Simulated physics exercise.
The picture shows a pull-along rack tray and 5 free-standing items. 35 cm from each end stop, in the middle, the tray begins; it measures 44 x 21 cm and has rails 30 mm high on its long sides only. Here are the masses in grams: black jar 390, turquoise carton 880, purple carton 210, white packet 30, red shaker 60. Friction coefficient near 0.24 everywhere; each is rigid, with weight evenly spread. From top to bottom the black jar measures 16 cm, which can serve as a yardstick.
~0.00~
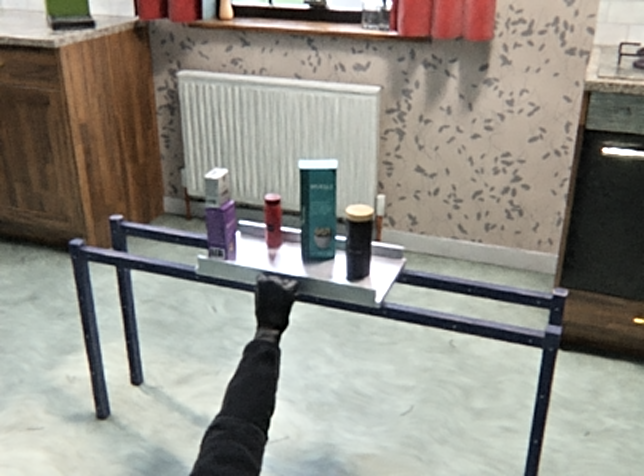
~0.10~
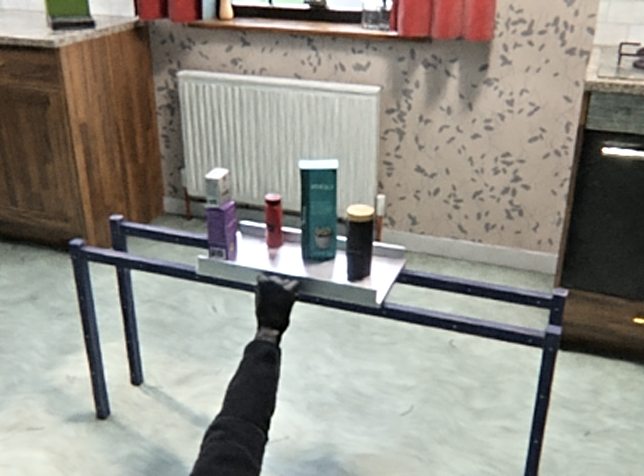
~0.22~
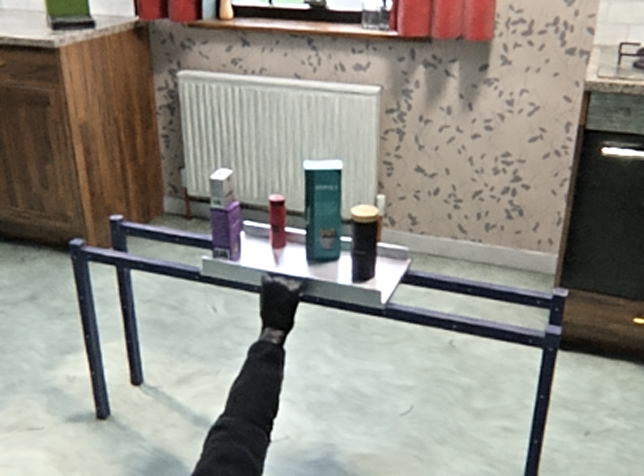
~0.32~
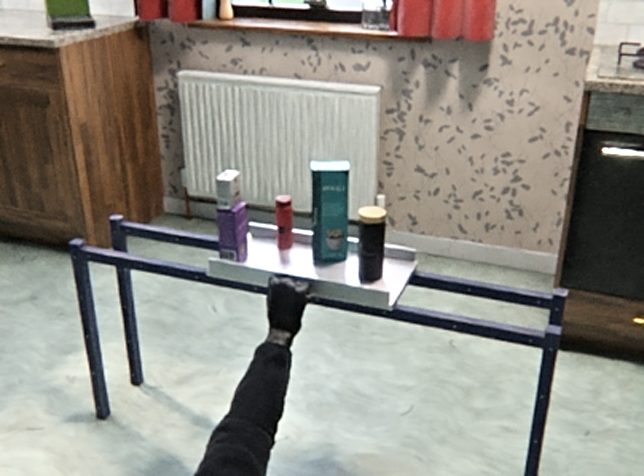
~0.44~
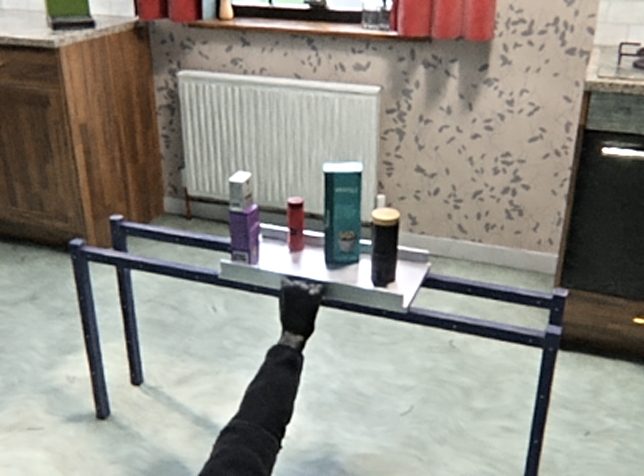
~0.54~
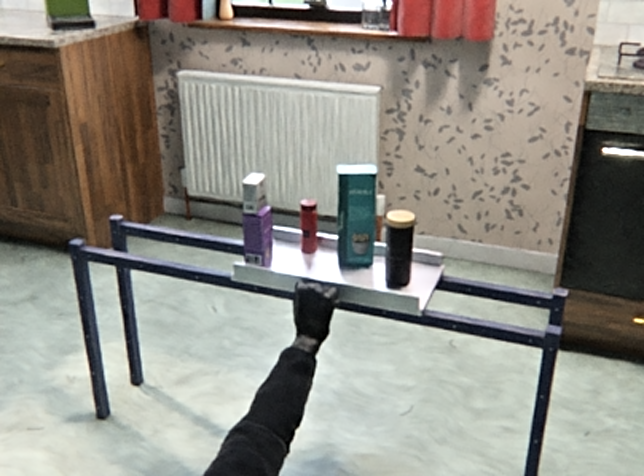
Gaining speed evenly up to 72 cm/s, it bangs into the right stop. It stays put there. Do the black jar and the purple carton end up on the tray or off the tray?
The black jar is shed by the tray; the purple carton is held by the tray.
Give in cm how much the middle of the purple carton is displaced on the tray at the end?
It ends up around 10 cm from its start.
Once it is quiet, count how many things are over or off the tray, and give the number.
The number here is 2.
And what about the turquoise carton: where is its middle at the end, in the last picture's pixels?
About (510, 239).
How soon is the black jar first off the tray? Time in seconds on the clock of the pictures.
That first happens close to 1.2 seconds.
After 1.14 s, tray has slid 35 cm right; black jar slid 7 cm near (550, 272); purple carton slid 7 cm near (393, 261); white packet slid 8 cm.
After 1.44 s, tray has slid 35 cm right; black jar now off the tray; purple carton slid 10 cm near (405, 262); white packet on its side.
At rest (1.9 s), off the tray, black jar; tipped over on the tray, white packet; not toppled but over 5 cm from the start, turquoise carton, purple carton and red shaker. In the last view, purple carton near (405, 262).
